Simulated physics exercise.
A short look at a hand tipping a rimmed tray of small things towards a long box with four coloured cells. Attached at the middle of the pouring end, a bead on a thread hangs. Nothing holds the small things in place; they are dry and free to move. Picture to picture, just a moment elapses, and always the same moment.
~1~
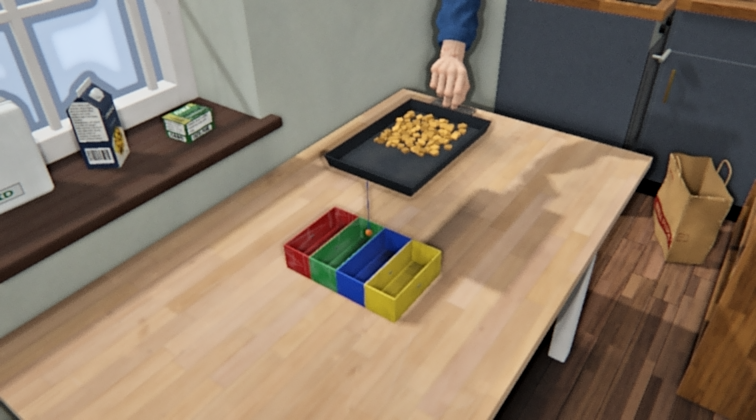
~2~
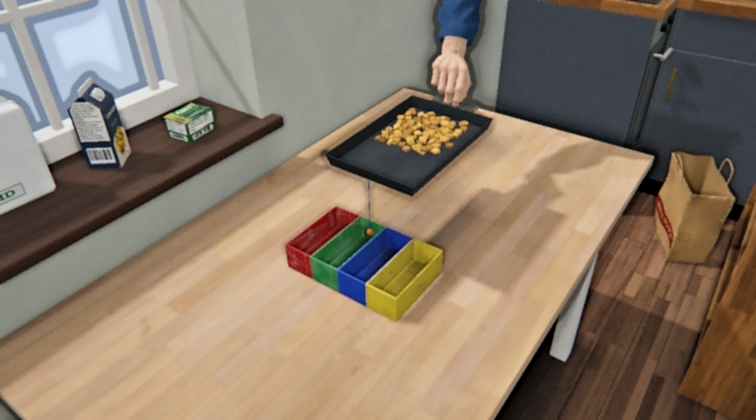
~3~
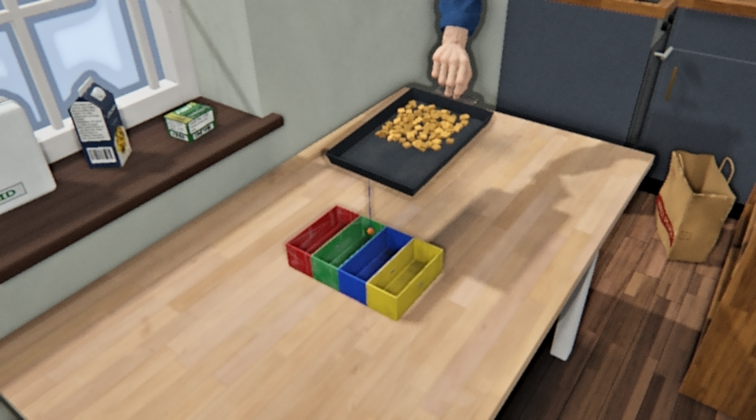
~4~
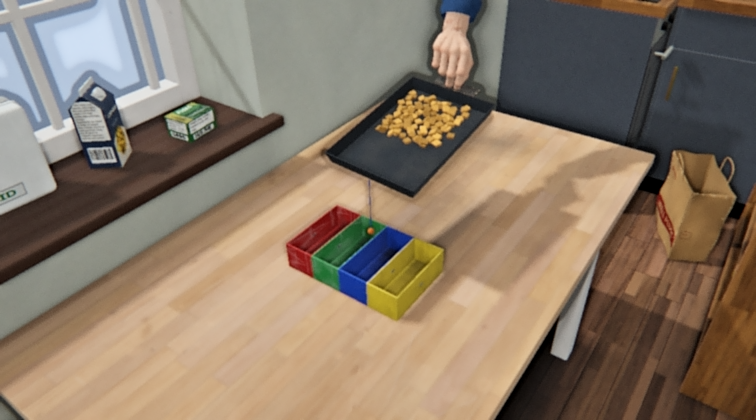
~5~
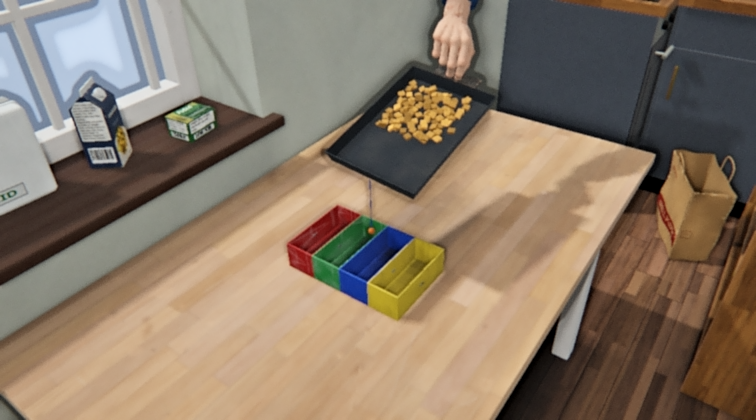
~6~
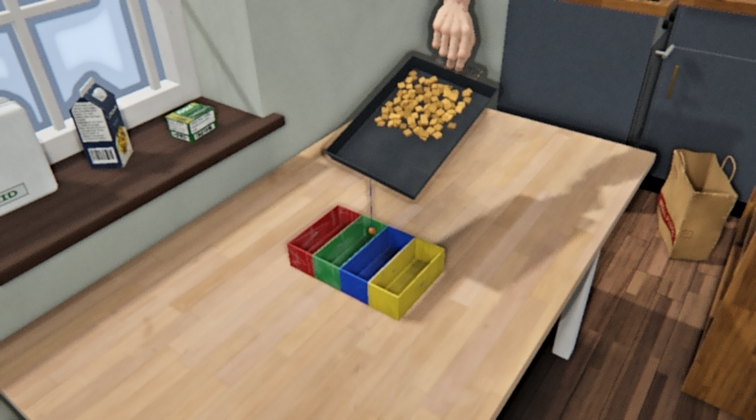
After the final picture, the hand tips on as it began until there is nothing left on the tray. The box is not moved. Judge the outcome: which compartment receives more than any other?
The yellow compartment receives the most.
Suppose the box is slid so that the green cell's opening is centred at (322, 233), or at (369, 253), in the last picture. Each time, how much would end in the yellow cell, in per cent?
Roughly 30 per cent, then roughly 10 per cent.
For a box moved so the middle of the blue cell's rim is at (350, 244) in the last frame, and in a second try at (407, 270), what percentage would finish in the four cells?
First case 30 in a hundred, second case 100 in a hundred.
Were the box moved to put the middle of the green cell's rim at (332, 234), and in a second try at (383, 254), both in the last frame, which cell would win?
That yellow cell; blue.
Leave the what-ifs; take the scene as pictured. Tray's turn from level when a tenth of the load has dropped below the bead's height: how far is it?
Roughly 75 degrees from level.
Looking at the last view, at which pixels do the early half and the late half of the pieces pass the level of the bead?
The first part passes (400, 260); everything after passes (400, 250).
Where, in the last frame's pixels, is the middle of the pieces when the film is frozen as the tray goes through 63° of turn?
Centre estimate: (406, 185).
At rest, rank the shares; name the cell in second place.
Runner-up - the blue one.
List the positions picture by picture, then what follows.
The first picture shows corners of the pouring end at (329, 154) and (411, 185), level; middle of the load at (416, 135), cereal squares; bead on its thread at (369, 233); red cell at (298, 260); green cell at (323, 273); blue cell at (351, 287); yellow cell at (380, 301).
The second picture shows corners of the pouring end at (330, 154) and (412, 185), level; middle of the load at (418, 133).
The third picture shows corners of the pouring end at (330, 152) and (412, 185), tipped barely, lowest at the right corner; middle of the load at (418, 128).
The fourth picture shows corners of the pouring end at (330, 151) and (413, 188), tipped a little, lowest at the right corner; middle of the load at (418, 122).
The fifth picture shows corners of the pouring end at (330, 151) and (413, 190), tipped clearly, lowest at the right corner; middle of the load at (419, 115).
The sixth picture shows corners of the pouring end at (330, 150) and (413, 192), tipped clearly, lowest at the right corner; middle of the load at (419, 109); red cell at (301, 258); green cell at (327, 271); blue cell at (354, 285); yellow cell at (383, 299).
Soon, tray tipped steeply; nearly all on the tray; a small part falling or outside the box.
A while on, tray tipped right over; about a quarter on the tray; about half in the yellow cell; a small part in the blue cell; about a quarter falling or outside the box.
Towards the end, tray tipped past a quarter turn; most in the yellow cell; about a quarter in the blue cell; a stray few falling or outside the box.
Finally, tray tipped past a quarter turn; most in the yellow cell; about a quarter in the blue cell; none in the green cell; none in the red cell; a stray few outside the box.
